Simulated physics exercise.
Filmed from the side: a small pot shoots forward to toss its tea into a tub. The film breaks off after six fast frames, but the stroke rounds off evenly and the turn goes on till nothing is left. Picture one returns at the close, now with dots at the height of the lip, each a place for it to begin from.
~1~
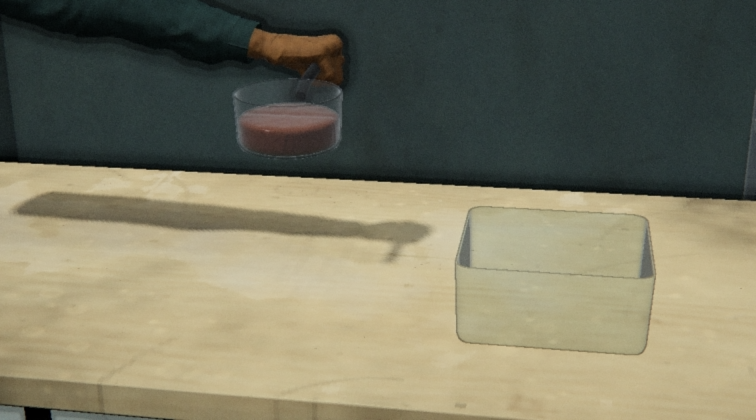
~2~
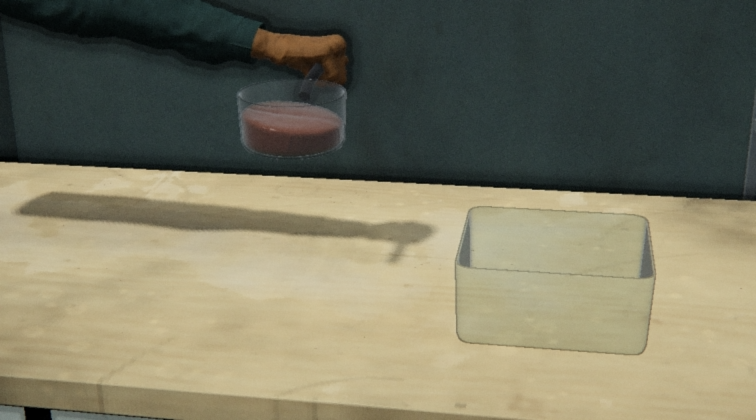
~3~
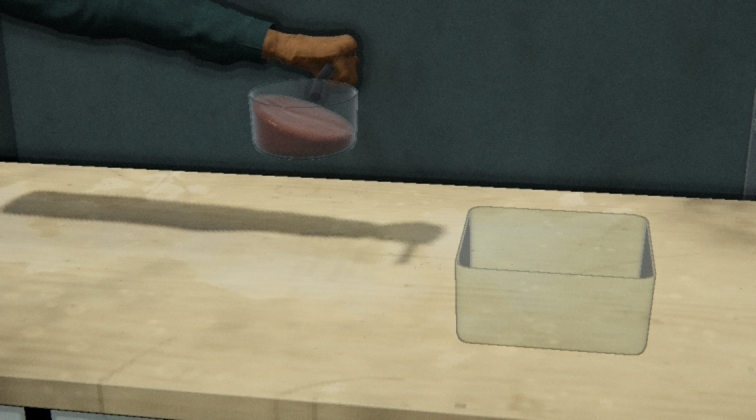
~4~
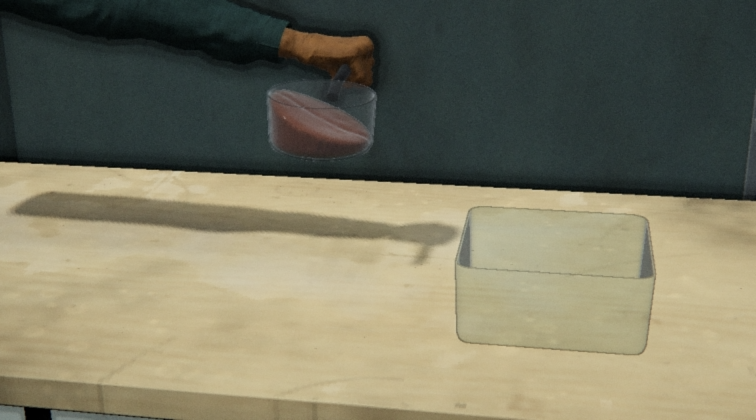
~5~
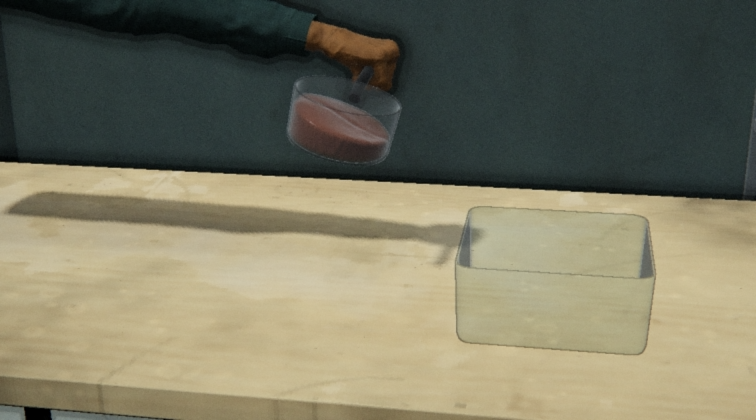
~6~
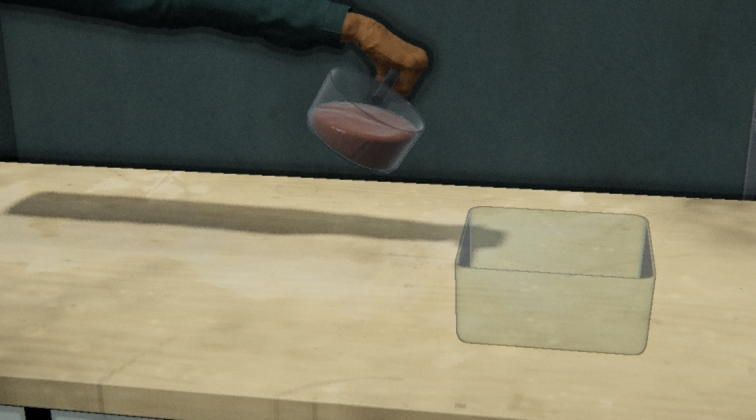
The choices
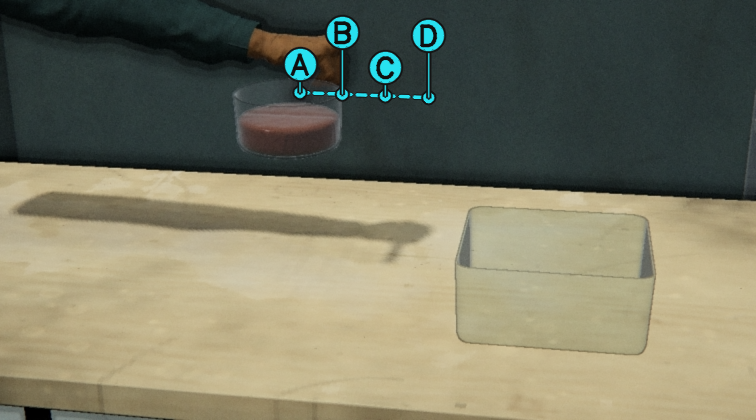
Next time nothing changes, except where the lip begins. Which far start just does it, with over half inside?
Spot A just does it.
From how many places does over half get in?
All of the four.
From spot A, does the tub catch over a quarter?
Yes.
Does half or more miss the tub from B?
No.
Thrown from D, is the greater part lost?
No, not at all.
In cyan, A at (300, 92); B at (342, 94); C at (385, 95); D at (428, 97).
With A, about 66 % lands in the tub, 24 % falls short and 10 % goes beside or beyond.
With B, about 79 % lands in the tub, 8 % falls short and 13 % goes beside or beyond.
With C, about 90 % lands in the tub, 7 % falls short and 3 % goes beside or beyond.
With D, about 83 % lands in the tub, 2 % falls short and 15 % goes beside or beyond.
